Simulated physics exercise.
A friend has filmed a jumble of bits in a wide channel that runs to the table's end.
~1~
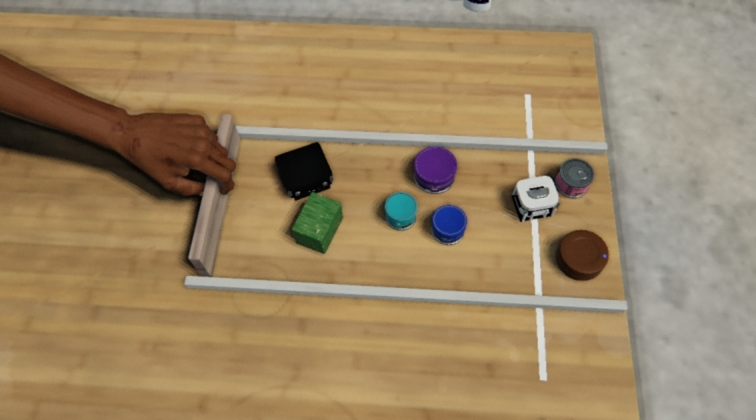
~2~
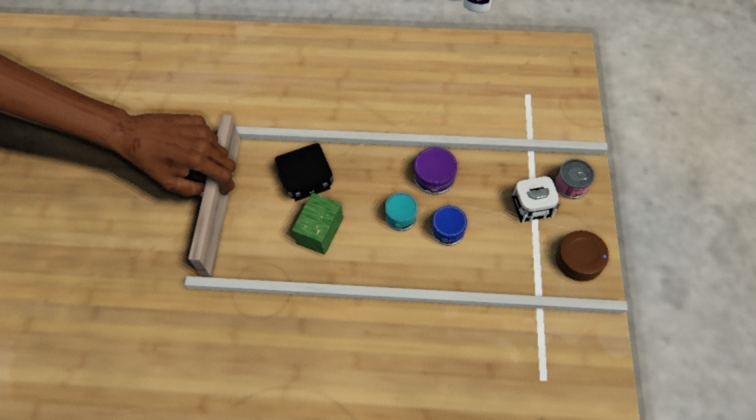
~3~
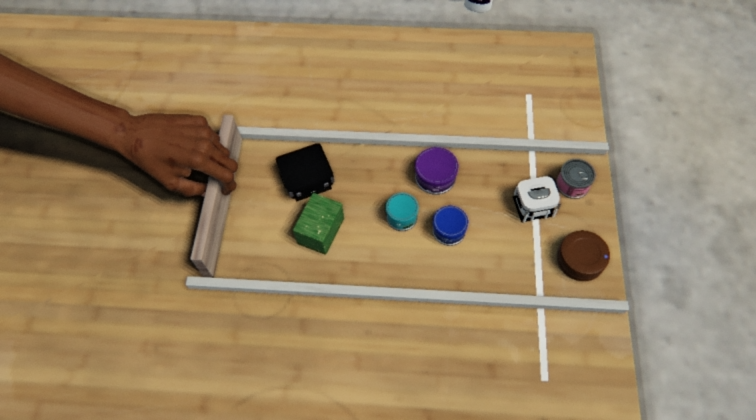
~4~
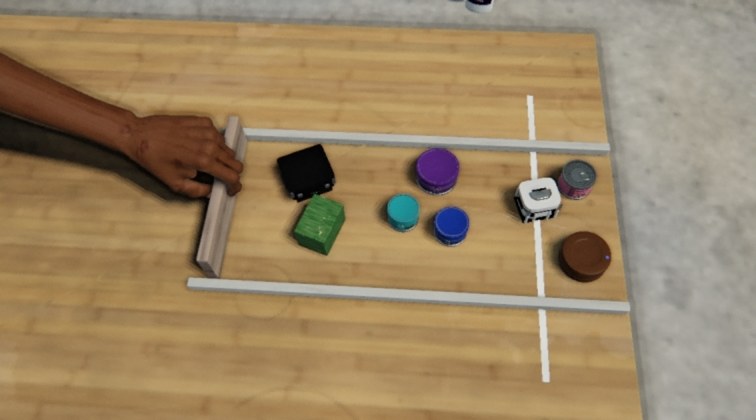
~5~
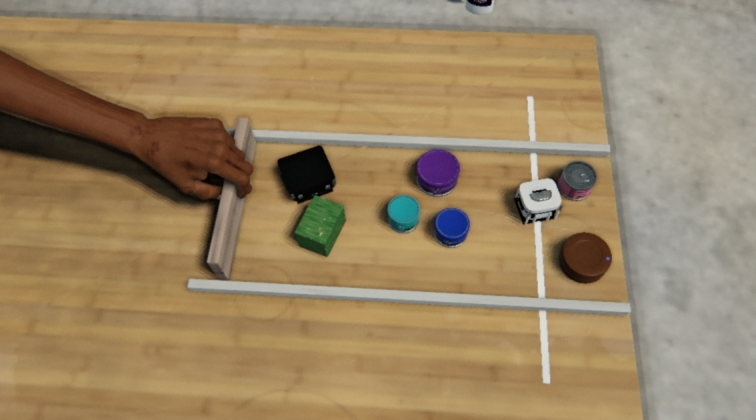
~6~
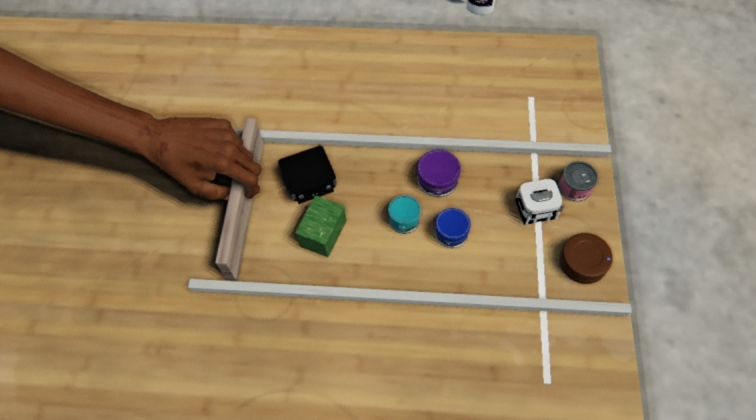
The clip opens on a hand holding a wooden board at the left end of a railed channel, with a black case, green block, colored tins, white case and brown lid spread to its right. The hand then slides the board slightly right, nearer the black case and green block, which stay practically still.
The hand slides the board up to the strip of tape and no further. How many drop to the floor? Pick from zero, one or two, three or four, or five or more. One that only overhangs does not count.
As it turns out, the number that fall off is one or two.
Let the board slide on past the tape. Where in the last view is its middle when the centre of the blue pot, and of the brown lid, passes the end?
Near (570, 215) and (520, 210).
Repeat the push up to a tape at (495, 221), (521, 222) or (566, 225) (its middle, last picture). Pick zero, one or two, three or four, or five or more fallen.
Taking them in turn, not one; one or two; three to four.
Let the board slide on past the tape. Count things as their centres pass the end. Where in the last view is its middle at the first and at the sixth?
Its middle is around (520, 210) and later (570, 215).
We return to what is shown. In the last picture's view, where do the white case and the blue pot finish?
Near (614, 206) and (611, 258).
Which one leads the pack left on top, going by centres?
The white case ends nearest.
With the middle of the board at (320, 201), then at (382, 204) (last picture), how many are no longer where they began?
The counts are 2 and 5.
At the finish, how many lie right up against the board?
The number is 2.
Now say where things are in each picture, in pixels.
In the first picture, brown lid (582, 255); pink tin (574, 178); white case (535, 199); board (217, 193); tape (534, 220).
In the second picture, pink tin (574, 179); black case (305, 172).
In the third picture, white case (536, 200); green block (319, 224).
In the fourth picture, brown lid (584, 257); purple tin (437, 172).
In the fifth picture, pink tin (577, 181); board (234, 197).
In the sixth picture, brown lid (586, 258); pink tin (578, 181); white case (538, 202); board (241, 197); tape (538, 223).
Soon after, none off yet; brown lid at rest near (586, 258); pink tin at rest near (578, 181); white case at rest near (538, 202).
Then, none off yet; brown lid at rest near (586, 258); pink tin at rest near (578, 181); white case at rest near (539, 203).
At rest, the number that fall off is one or two; fallen, pink tin and brown lid.
